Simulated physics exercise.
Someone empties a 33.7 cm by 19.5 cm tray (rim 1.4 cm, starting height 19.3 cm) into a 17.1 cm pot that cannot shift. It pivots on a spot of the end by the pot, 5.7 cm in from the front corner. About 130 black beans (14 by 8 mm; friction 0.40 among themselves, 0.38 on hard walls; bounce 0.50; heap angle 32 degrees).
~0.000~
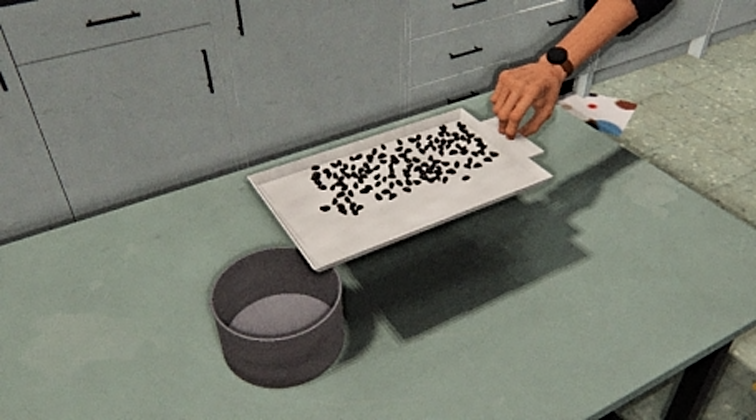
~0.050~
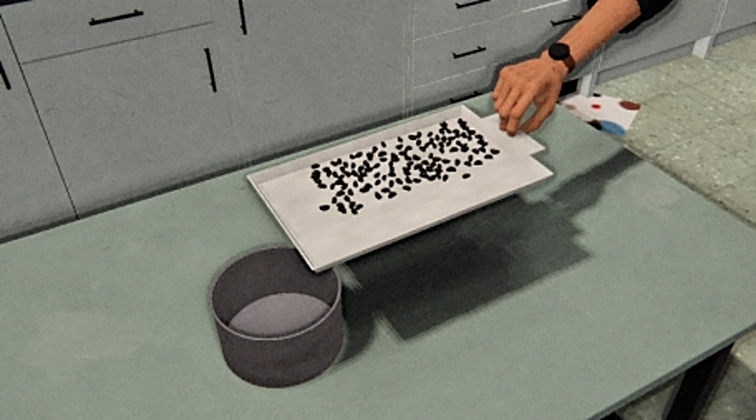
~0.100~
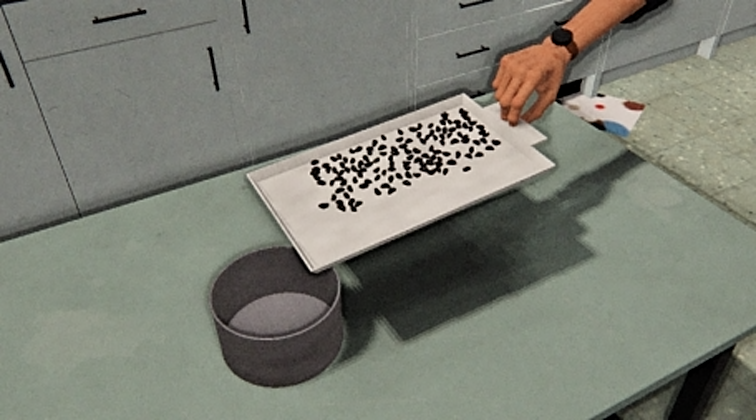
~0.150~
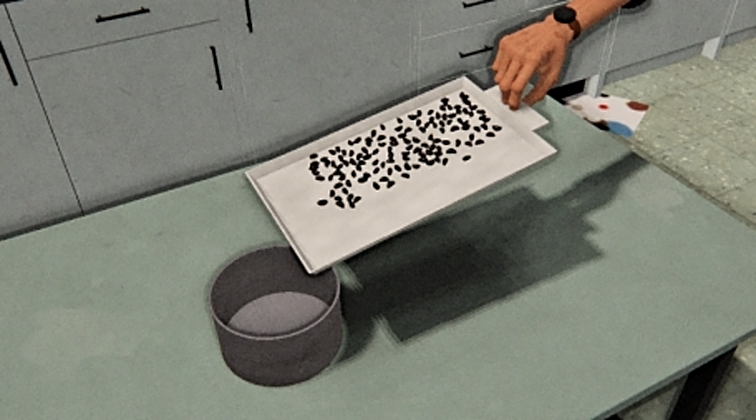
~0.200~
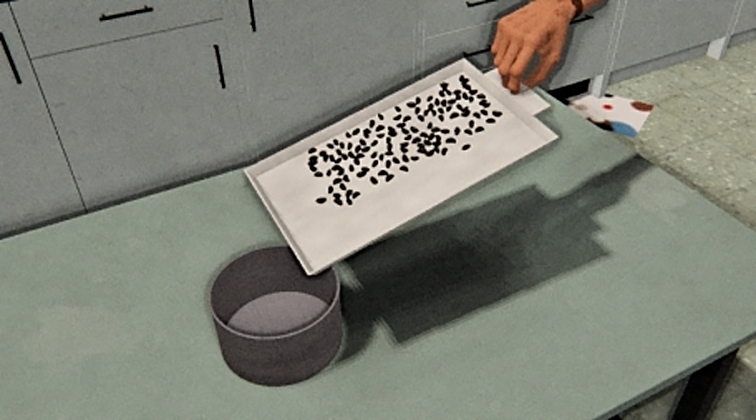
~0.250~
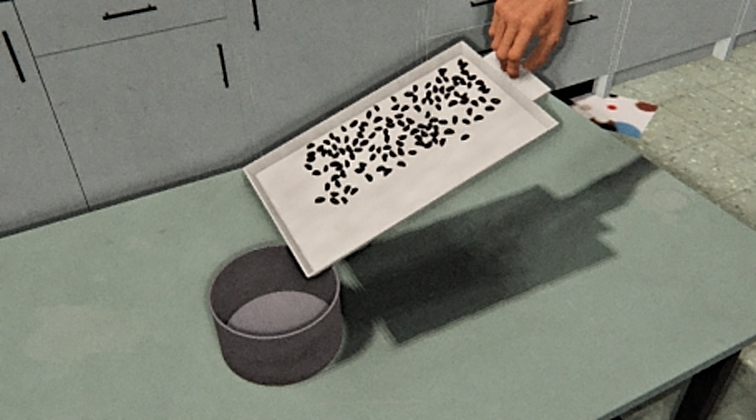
The clip opens on a white tray scattered with small black beans, held level by a hand above a green table, its left end near a dark round pot. The hand then raises the right end, slowly at first and then more steeply, while the beans stay spread across the slanted tray.
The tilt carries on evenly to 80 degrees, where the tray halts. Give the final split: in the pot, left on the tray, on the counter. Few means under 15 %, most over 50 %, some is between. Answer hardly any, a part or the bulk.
In the pot: A part; left on the tray: Hardly any; on the counter: The bulk.
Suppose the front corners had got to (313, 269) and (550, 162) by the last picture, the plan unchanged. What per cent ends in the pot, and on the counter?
Pot 5, counter 95.
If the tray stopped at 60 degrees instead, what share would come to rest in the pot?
In that case some 30 per cent.
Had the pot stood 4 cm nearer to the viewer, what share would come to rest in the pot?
Then about 65 per cent.
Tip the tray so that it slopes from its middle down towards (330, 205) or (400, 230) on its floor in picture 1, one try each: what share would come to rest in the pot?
About 45 and 5 per cent.
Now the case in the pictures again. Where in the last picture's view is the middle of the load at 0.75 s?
Near (273, 277).
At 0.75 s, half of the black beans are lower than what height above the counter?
About 18 cm.
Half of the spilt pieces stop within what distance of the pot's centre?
Some 24 cm.
After 0.55 s, tilt 49 degrees; the tray holds 100 %, the pot 0 %.
Then, at 0.75 s, tilt 69 degrees; the tray holds 40 %, the pot 10 %.
After 1.07 s, tilt 80 degrees; the tray holds 0 %, the pot 30 %.
By 2.5 s all is still; pot 30 %, tray 0 %, counter 70 %.
